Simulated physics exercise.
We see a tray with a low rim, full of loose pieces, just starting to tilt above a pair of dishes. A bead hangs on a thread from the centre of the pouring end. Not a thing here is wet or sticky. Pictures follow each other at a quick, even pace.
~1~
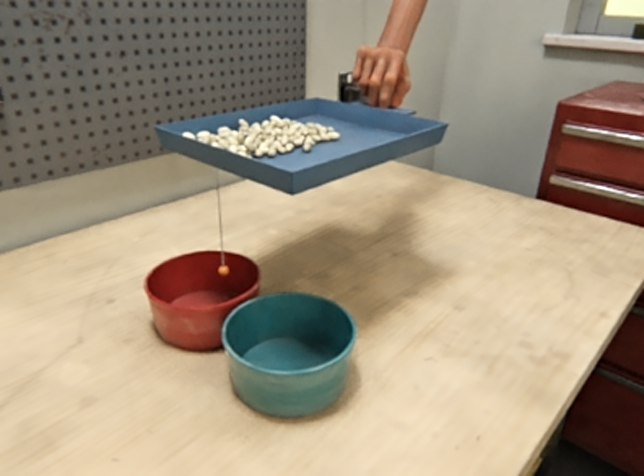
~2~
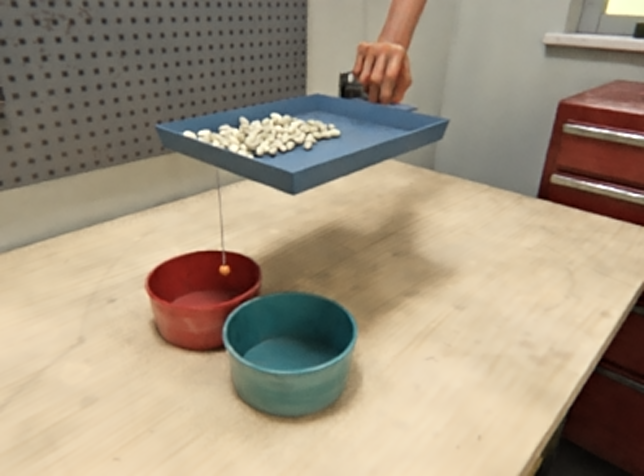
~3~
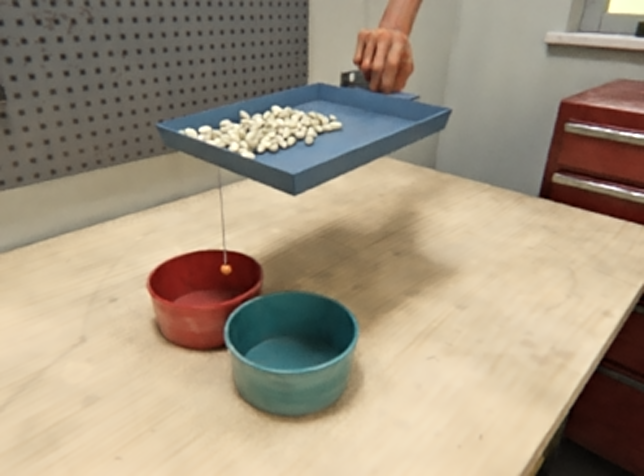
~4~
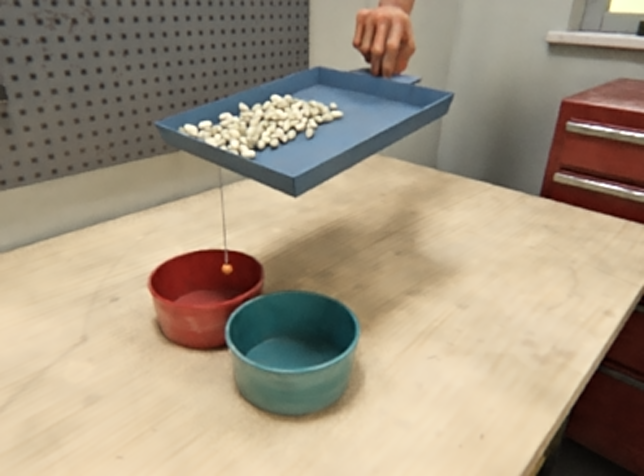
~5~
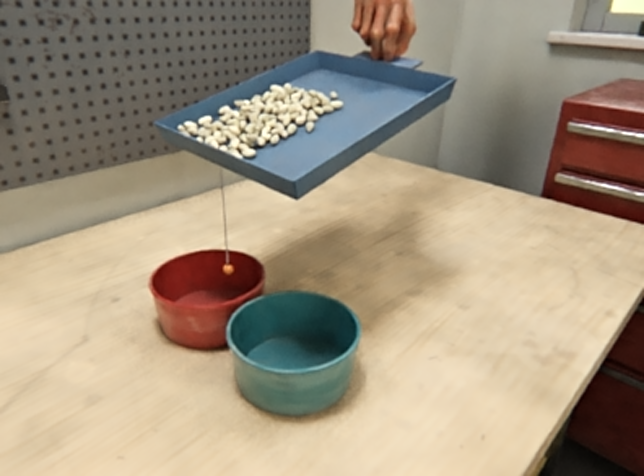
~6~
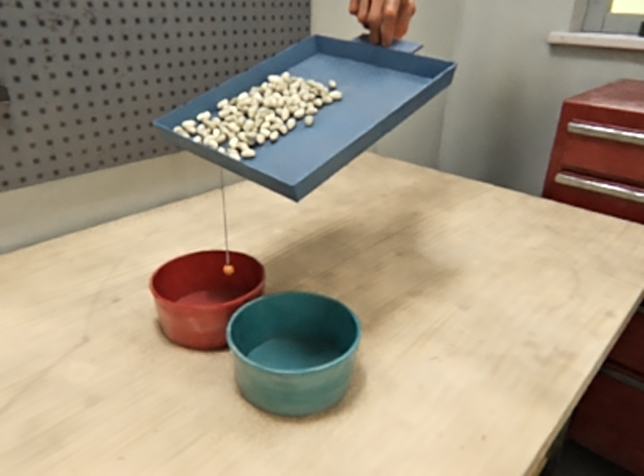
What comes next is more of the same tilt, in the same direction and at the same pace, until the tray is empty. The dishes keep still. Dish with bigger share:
Winner: Right dish.
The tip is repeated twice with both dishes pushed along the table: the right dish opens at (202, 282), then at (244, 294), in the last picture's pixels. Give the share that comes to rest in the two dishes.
20 %, 30 %.
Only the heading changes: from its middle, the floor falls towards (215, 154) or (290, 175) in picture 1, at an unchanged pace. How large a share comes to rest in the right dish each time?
Roughly 0 percent, then 90 percent.
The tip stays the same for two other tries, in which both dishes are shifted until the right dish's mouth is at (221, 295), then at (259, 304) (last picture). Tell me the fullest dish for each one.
The first time the right-side one comes out ahead, then the right-side one the second time.
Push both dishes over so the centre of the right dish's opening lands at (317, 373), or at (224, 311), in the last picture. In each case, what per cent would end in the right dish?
Some 10 percent in the first case, 60 percent in the second.
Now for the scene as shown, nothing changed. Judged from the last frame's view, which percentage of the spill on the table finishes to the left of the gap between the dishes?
Roughly 100 %.
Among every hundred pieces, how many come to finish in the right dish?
It comes to 50 per cent or so.
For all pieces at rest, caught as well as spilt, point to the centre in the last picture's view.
Roughly at pixel (250, 378).
Soon, tray tipped steeply; all on the tray.
A while on, tray tipped right over; most on the tray; a small part in the right dish; a stray few outside both; a stray few in the air.
Towards the end, tray tipped past a quarter turn; about half in the right dish; a stray few in the left dish; about half outside both.
Finally, tray tipped past a quarter turn; about half in the right dish; a stray few in the left dish; about half outside both.
